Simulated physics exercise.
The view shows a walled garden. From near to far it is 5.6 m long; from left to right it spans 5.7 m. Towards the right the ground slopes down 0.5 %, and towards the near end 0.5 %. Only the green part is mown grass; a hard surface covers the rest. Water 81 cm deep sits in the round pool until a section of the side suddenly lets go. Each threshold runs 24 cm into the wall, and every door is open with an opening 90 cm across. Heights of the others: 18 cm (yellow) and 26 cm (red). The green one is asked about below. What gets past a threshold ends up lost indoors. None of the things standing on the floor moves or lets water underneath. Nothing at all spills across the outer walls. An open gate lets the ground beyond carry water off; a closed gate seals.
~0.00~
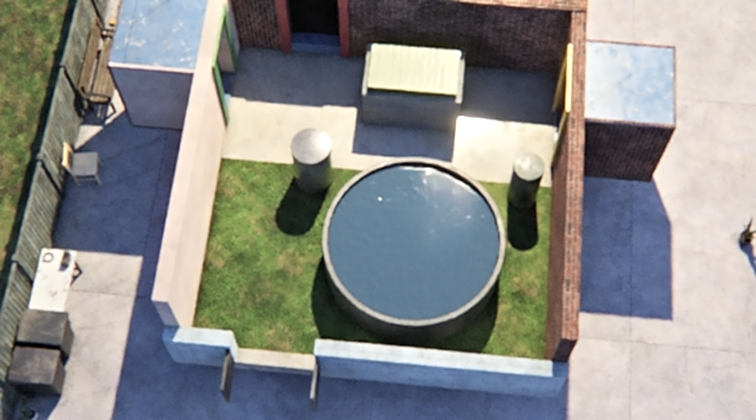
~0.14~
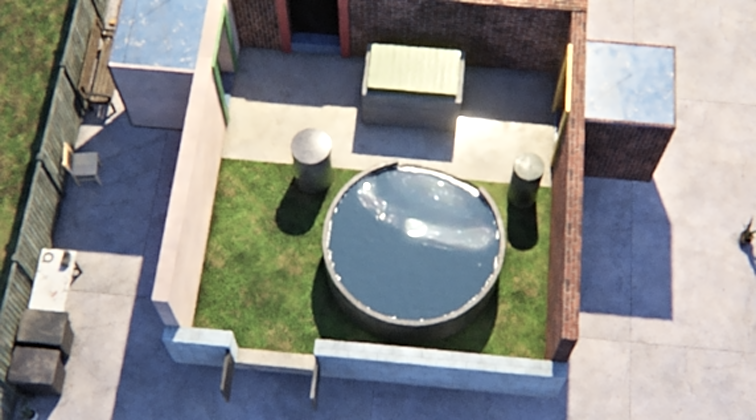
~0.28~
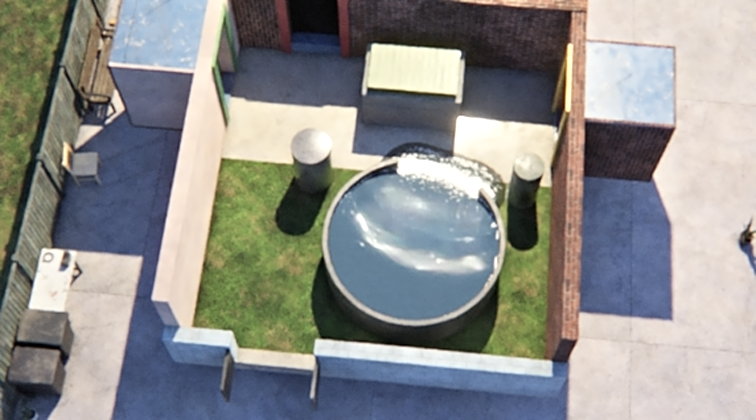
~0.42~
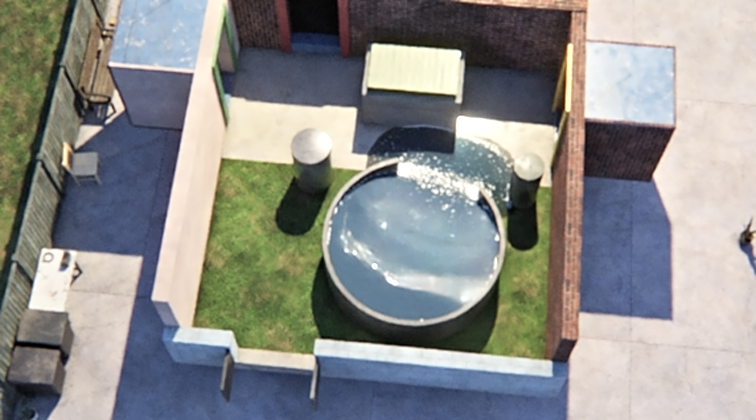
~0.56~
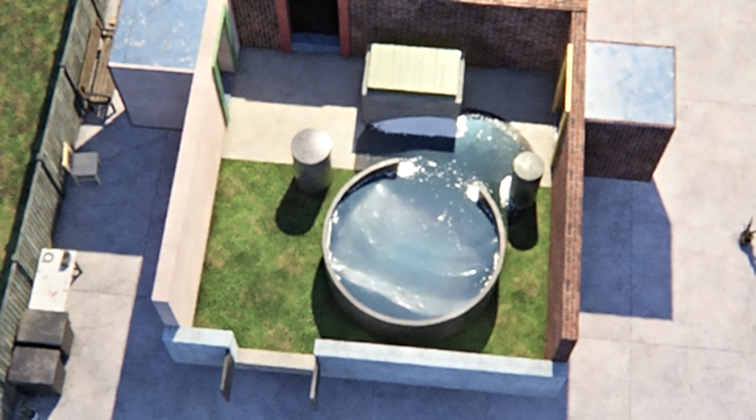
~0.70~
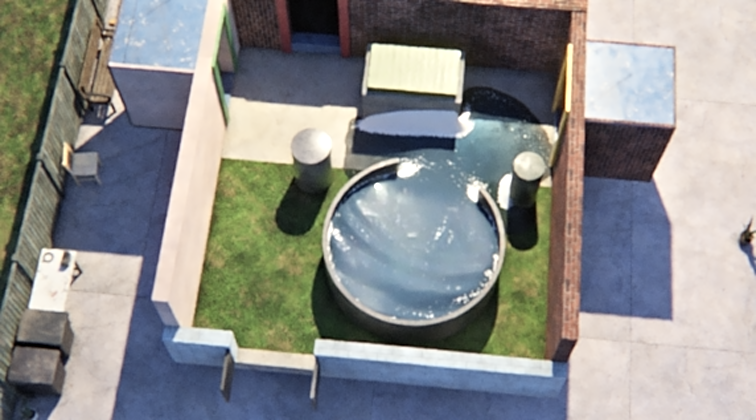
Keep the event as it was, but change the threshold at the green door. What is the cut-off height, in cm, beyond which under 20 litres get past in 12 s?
The cut-off lies near 20 cm.
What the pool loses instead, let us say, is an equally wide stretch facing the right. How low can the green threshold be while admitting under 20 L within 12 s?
In that case about 12.0 cm.
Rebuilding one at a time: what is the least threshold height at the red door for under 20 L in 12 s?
For the red door, about 8.5 cm.
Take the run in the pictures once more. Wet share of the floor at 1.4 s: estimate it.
The wet part is about 35 per cent.
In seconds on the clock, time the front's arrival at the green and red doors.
Green: 1.8 s; red: 2.6 s.
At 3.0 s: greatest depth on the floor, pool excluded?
About 44 cm at most.
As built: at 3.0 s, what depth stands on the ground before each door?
The green door has 16 cm, the yellow door 41 cm and the red door 10 cm.
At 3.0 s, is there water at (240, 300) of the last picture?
Looks like it's not wet.
After 1.4 s water covers 35 % of the floor, deepest (72 cm) near (550, 82); it has not reached the green door.
After 3.0 s water covers 65 % of the floor, deepest (44 cm) near (550, 82); 16 cm at the green door, 48 litres in over its 5 cm threshold.
After 12.0 s water covers 100 % of the floor, deepest (16 cm) near (537, 376); 9 cm at the green door, 488 litres in over its 5 cm threshold.
At the green door as built, the water arrived by 1.9 s and peaked near 24 cm at 3.6 s.
With a threshold of 16.5 cm, 52 litres would have come in within the 12 s; with 22.5 cm, 12 litres. So under 20 litres takes about 20 cm.
